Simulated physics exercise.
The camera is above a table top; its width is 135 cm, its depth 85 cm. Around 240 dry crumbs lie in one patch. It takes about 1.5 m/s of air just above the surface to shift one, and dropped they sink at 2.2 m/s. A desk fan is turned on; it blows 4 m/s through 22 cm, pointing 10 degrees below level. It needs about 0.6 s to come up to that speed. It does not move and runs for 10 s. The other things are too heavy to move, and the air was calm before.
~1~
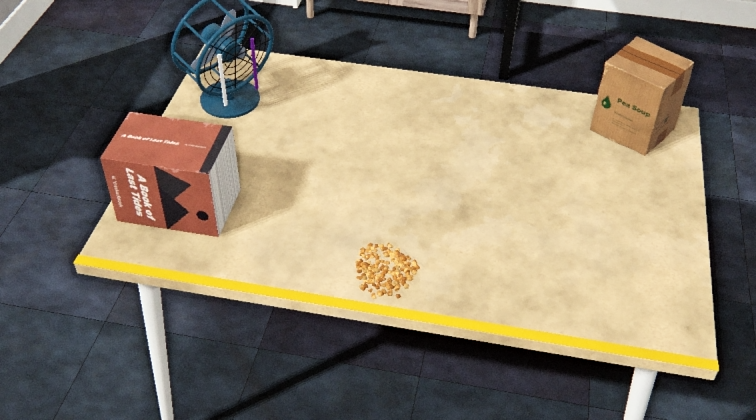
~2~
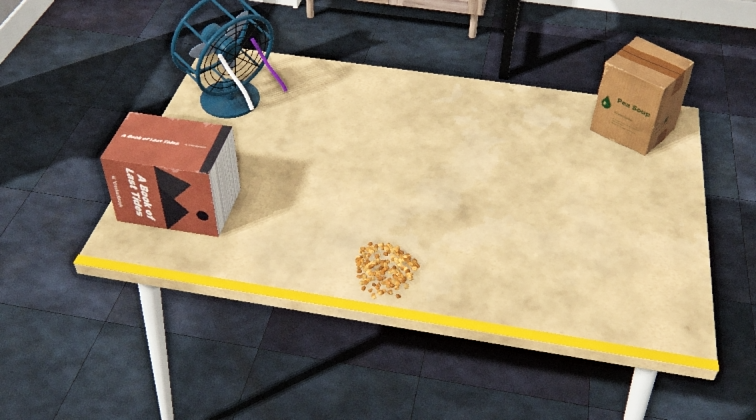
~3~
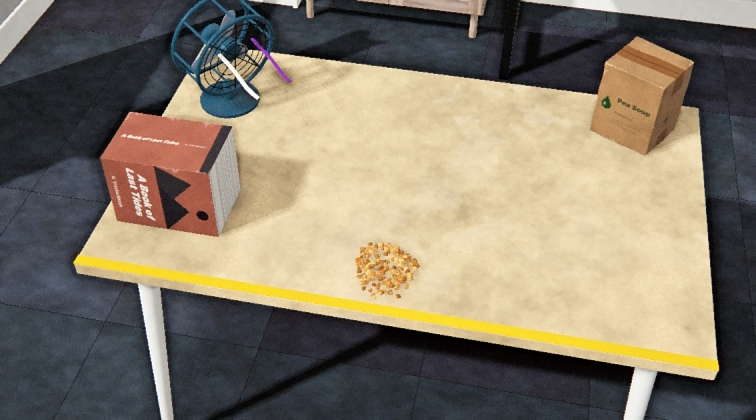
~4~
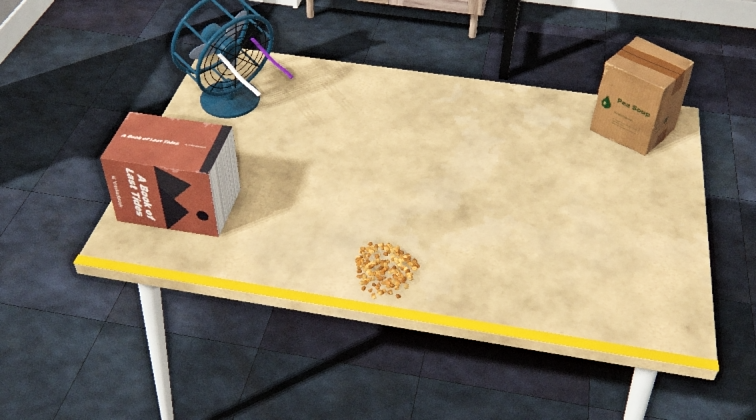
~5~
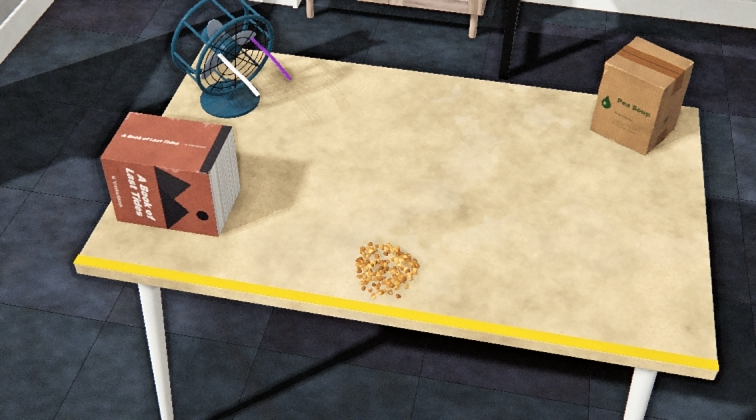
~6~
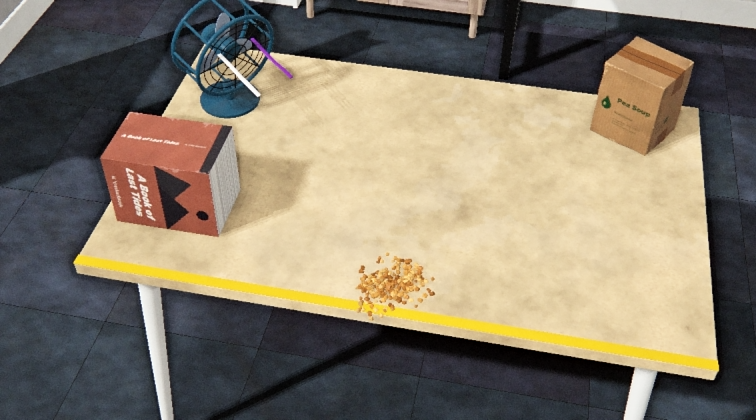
The clip opens on a pale table top with a blue desk fan and a book at left, a cardboard box at right, and a patch of crumbs near the yellow front edge. The fan's streamers swing outward while the crumbs stay still, then many crumbs shift forward and slightly right.
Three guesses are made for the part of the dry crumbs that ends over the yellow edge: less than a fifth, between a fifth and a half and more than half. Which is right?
By then over half are over the yellow edge.
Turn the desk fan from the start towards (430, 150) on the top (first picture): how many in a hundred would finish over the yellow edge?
In that case some 5 per cent.
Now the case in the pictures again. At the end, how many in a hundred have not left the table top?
Near 0 %.
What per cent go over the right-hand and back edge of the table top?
About 0 % right-hand, 0 % back.
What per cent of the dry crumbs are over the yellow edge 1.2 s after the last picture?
Near 100 %.
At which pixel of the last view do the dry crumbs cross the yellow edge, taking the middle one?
Near (414, 320).
Then, 1.2 s after the last picture, 100 % are over the yellow edge; 100 % have settled or left.
Then, 2.4 s after the last picture, 100 % are over the yellow edge; 100 % have settled or left.
Then, 4.7 s after the last picture, 100 % are over the yellow edge; 100 % have settled or left.
Then, 9.2 s after the last picture, at the end, 100 % are over the yellow edge.
